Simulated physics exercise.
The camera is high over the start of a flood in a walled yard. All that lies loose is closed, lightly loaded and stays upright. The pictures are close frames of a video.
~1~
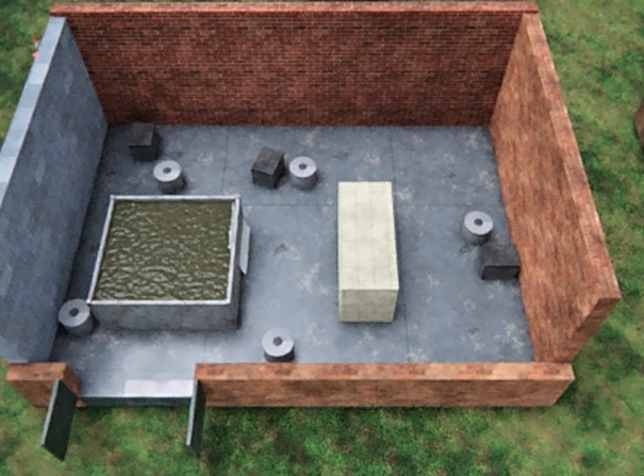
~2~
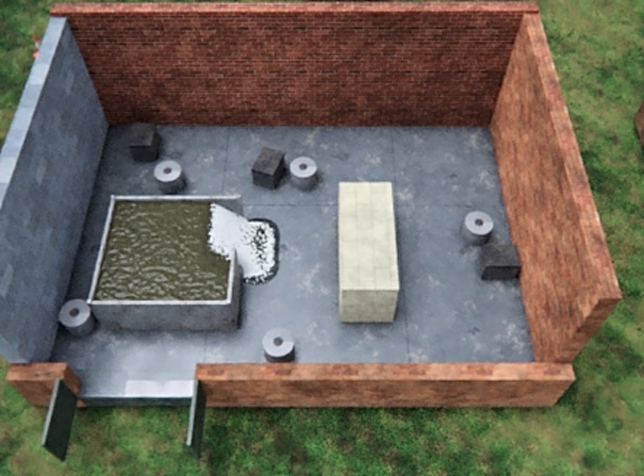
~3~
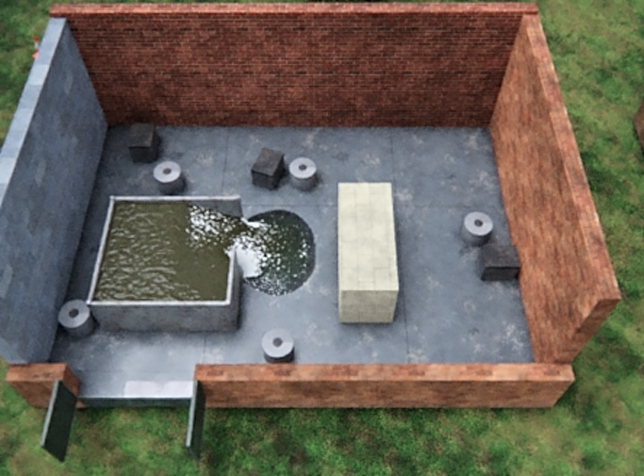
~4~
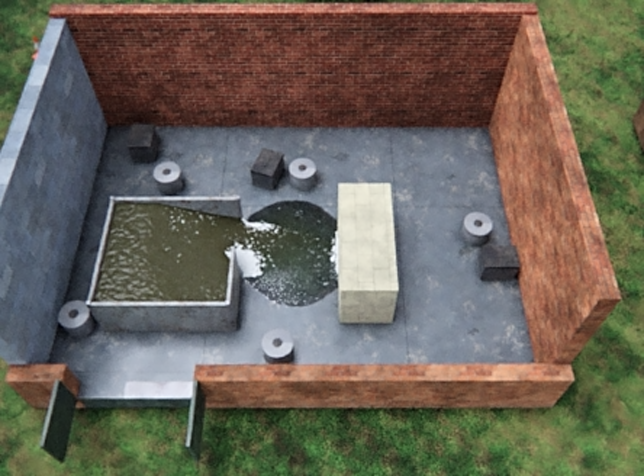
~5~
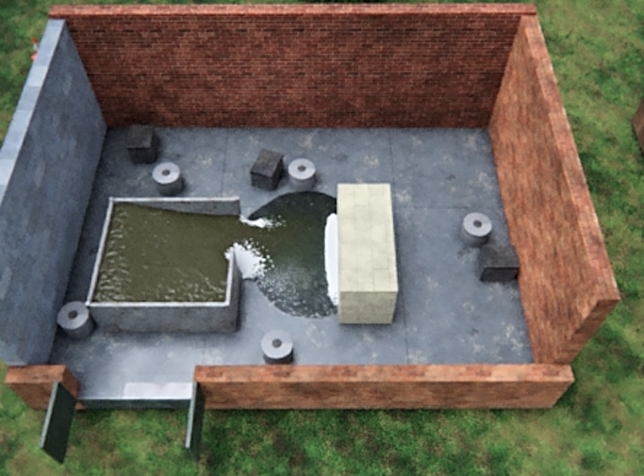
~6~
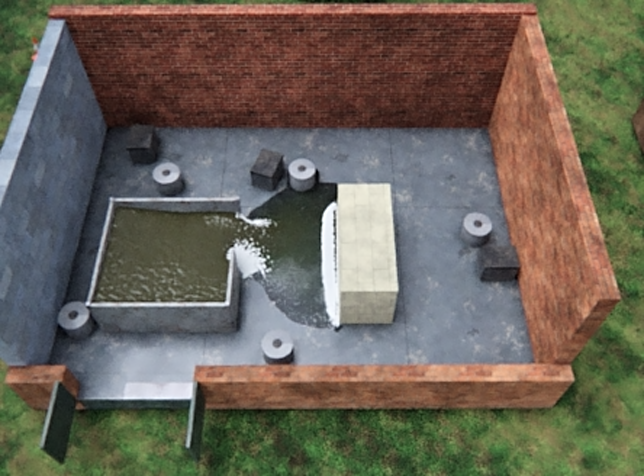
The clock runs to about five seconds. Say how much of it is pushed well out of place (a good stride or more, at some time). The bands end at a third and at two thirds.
It is from one to two thirds.
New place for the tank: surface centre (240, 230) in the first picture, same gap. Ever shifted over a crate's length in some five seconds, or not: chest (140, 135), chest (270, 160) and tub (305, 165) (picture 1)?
In that order: No, less than that, under that.
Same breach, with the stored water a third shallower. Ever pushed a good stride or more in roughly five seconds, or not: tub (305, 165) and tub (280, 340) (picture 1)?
In turn: Moved that far, pushed that far.
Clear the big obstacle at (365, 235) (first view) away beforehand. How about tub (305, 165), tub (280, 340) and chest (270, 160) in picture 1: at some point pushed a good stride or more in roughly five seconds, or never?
In that order: Moved that far, not that far, under that.
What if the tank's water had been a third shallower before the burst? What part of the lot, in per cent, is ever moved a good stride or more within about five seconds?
Some 40 per cent.
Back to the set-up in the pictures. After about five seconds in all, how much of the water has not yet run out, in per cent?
Some 98 per cent.
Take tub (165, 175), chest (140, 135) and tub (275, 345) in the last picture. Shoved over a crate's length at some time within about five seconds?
One after the other: No, less than that, shifted that much.
A moment on, 0 of 8 are well off their spots; 0 afloat.
Next, 2 of 8 are well off their spots; 2 afloat.
Later, 2 of 8 are well off their spots; 1 afloat.
In the end, 5 of 8 are well off their spots, and 5 have been at some point; 4 afloat.
